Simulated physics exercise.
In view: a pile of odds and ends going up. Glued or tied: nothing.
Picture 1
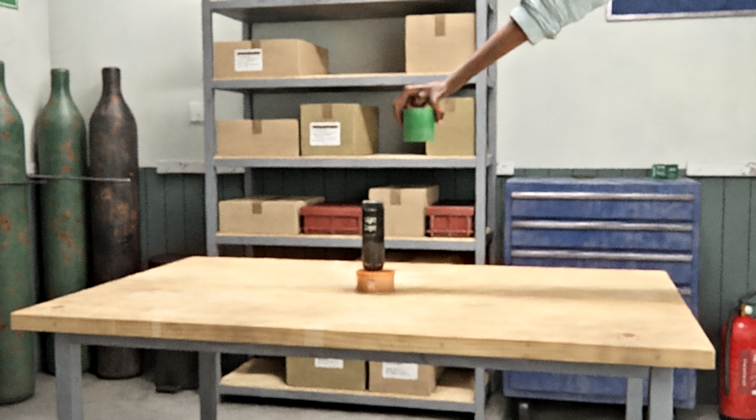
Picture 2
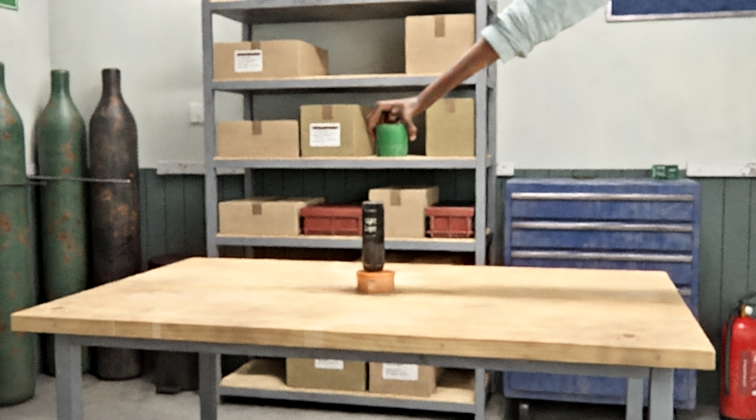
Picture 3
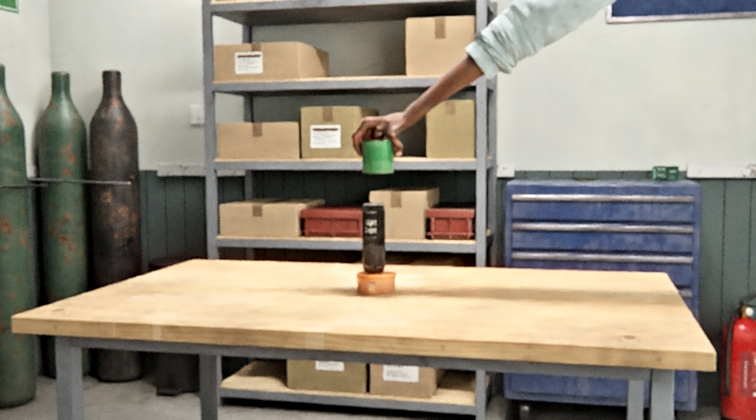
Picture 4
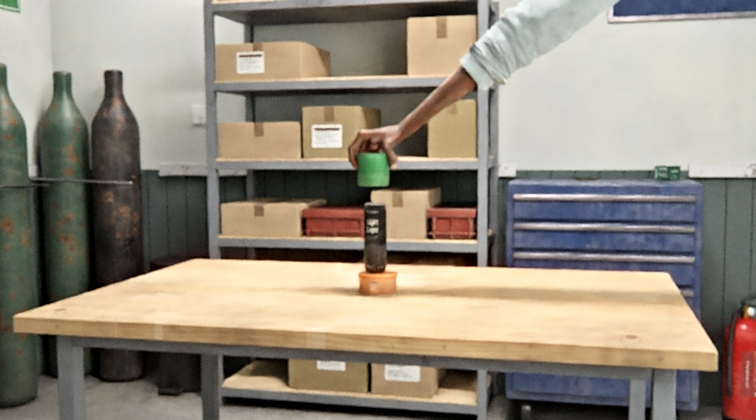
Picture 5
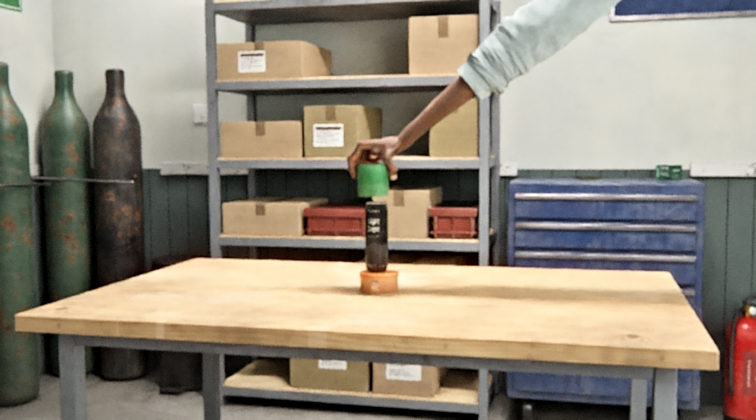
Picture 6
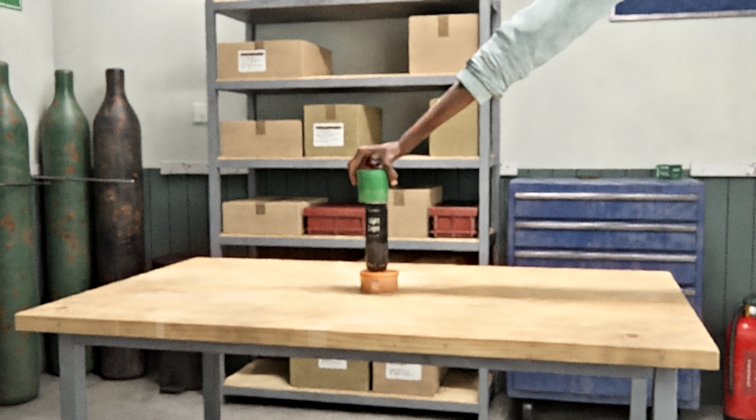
A hand holding a green cup reached in from the right, moved left over a dark bottle standing on an orange tub, and lowered the cup onto the top of the bottle.
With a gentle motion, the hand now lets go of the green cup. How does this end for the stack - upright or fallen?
The pile stands firm.
Then, 1.00 s on from there, no change.
Then, 2.10 s on from there, green cup resting near (373, 186).
In the end, all 3 unmoved. At the end, from the last picture's camera, green cup near (373, 186). The pile holds.
